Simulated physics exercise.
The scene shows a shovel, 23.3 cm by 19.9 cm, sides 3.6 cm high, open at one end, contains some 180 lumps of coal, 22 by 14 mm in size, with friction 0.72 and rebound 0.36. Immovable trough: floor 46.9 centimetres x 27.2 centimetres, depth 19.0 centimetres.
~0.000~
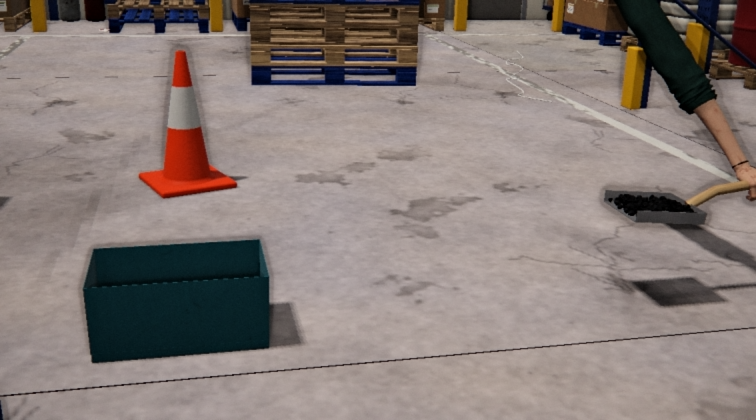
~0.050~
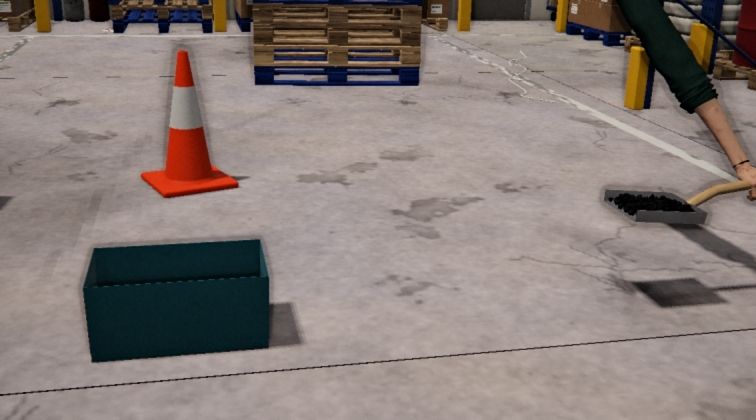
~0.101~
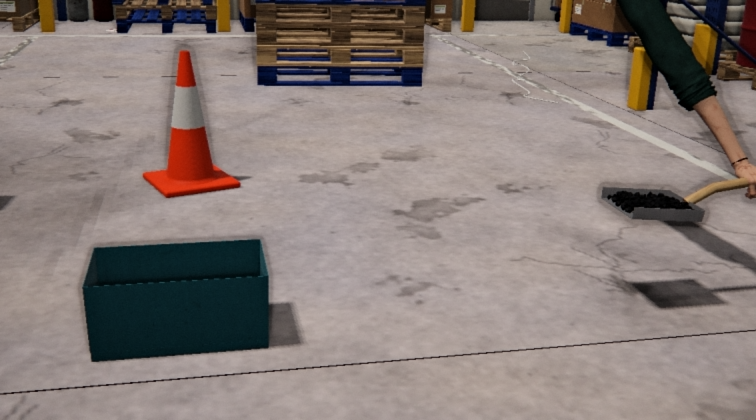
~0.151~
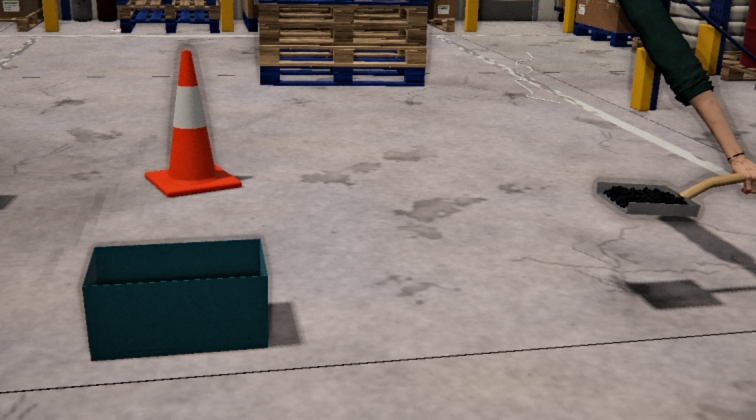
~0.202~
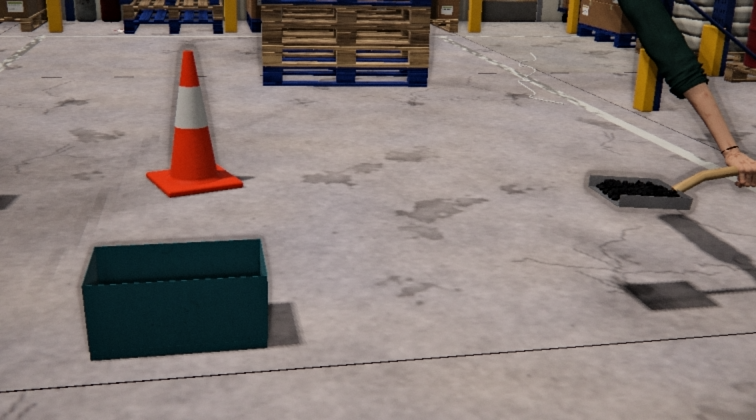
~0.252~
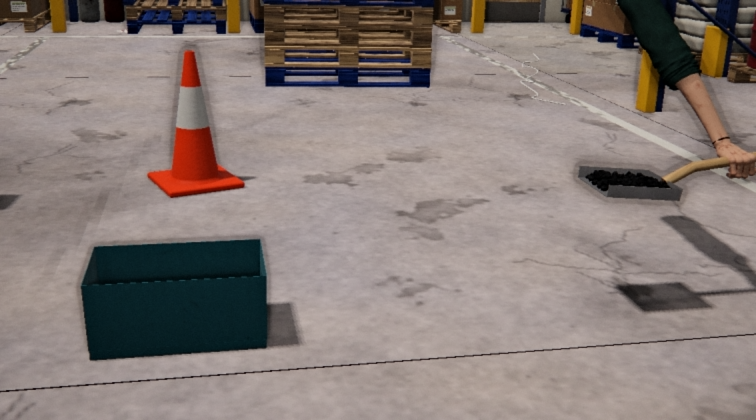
In a warehouse, a hand slowly lifts a shovel of black lumps up and left.
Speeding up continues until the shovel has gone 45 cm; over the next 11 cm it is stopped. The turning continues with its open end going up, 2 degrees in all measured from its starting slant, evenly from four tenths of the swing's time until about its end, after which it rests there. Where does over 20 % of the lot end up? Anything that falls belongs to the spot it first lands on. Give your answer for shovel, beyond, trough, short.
Shovel: Under, beyond: Under, trough: Under, short: Over.
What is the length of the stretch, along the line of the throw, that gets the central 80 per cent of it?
Roughly 30 cm.
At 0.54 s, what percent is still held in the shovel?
Around 80 percent.
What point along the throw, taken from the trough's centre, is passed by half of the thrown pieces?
Offset: Approx. 35 cm short.
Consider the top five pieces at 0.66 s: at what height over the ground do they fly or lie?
Roughly 70 centimetres up.
After 0.41 s, tilt 6 degrees; shovel 100 %; middle of all pieces near (579, 137).
After 0.54 s, tilt 6 degrees; shovel 80 %, in the air 20 %; middle of all pieces near (517, 97).
After 0.66 s, tilt 6 degrees; shovel 10 %, in the air 90 %; middle of all pieces near (457, 102).
After 0.77 s, tilt 6 degrees; in the air 100 %; middle of all pieces near (404, 143).
By 1.2 s all is still; shovel 0 %, beyond 0 %, trough 0 %, short 100 %.
